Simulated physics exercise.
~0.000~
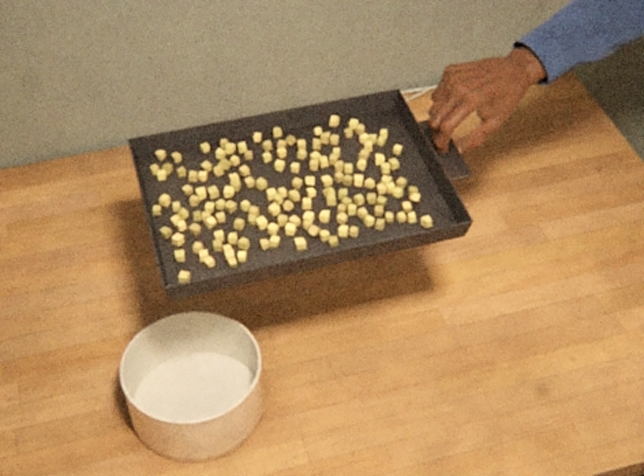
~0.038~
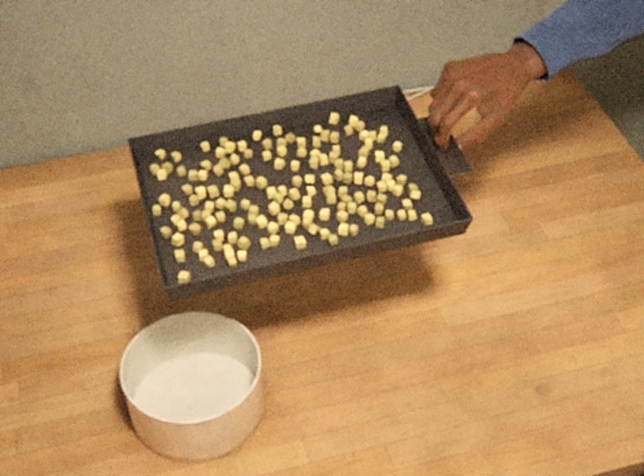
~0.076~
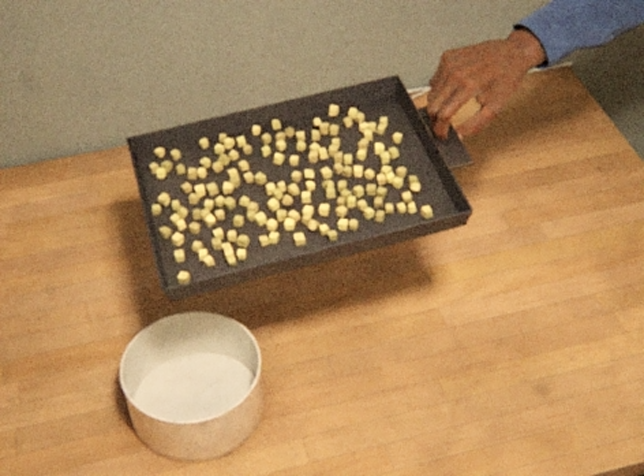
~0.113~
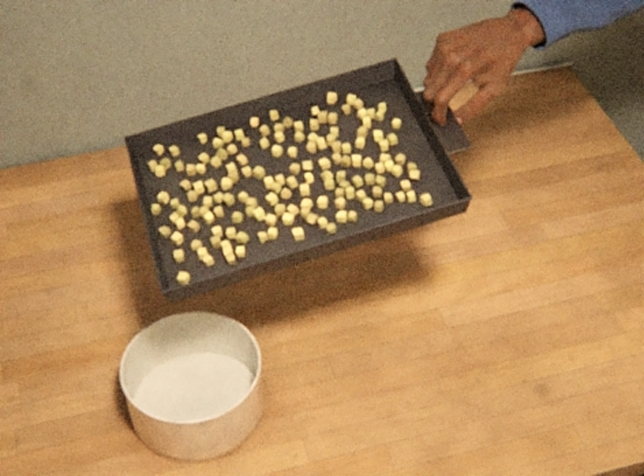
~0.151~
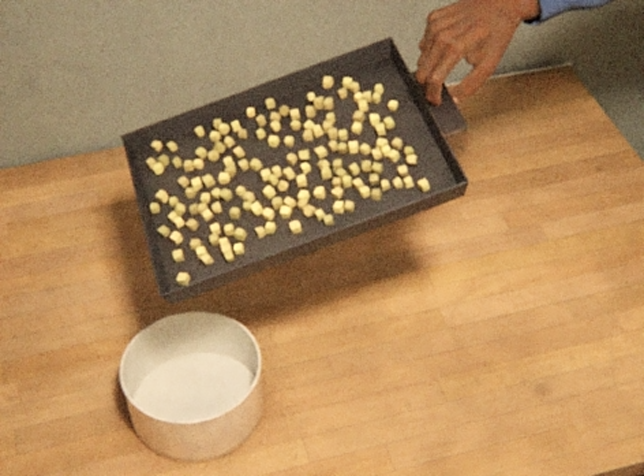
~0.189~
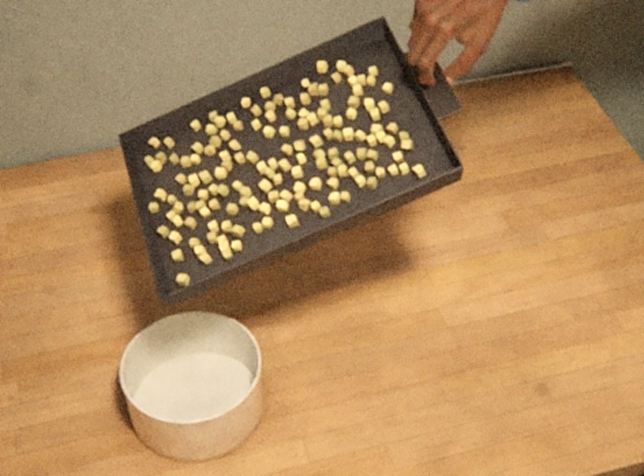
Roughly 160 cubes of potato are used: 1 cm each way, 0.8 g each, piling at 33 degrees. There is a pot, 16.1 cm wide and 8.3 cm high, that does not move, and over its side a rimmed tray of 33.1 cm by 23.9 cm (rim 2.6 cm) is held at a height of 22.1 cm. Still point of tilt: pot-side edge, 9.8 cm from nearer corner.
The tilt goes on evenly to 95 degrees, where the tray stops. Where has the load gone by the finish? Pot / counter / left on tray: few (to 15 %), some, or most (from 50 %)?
Pot = some, counter = most, tray = few.
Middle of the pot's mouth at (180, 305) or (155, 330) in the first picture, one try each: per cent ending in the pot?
That gives roughly 0 per cent and then 35 per cent.
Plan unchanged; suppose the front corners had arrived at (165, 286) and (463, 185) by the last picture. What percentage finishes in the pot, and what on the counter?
Pot 30; counter 60.
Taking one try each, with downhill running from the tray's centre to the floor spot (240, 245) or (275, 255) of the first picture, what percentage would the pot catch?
Estimate: Some 75 % and some 70 % respectively.
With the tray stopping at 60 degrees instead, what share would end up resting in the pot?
Roughly 15 percent.
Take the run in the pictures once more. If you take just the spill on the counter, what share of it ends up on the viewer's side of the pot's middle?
Estimate: Close to 40 per cent of the pieces.
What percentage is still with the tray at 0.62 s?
I'd say close to 95 per cent.
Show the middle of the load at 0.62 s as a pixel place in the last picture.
The load's centre is near (149, 257) at that time.
After 0.45 s, tilt 58 degrees; the tray holds 100 %, the pot 0 %.
After 0.62 s, tilt 83 degrees; the tray holds 95 %, the pot 0 %.
After 0.91 s, tilt 95 degrees; the tray holds 5 %, the pot 20 %.
By 2.1 s all is still; pot 30 %, counter 65 %, tray 0 %.
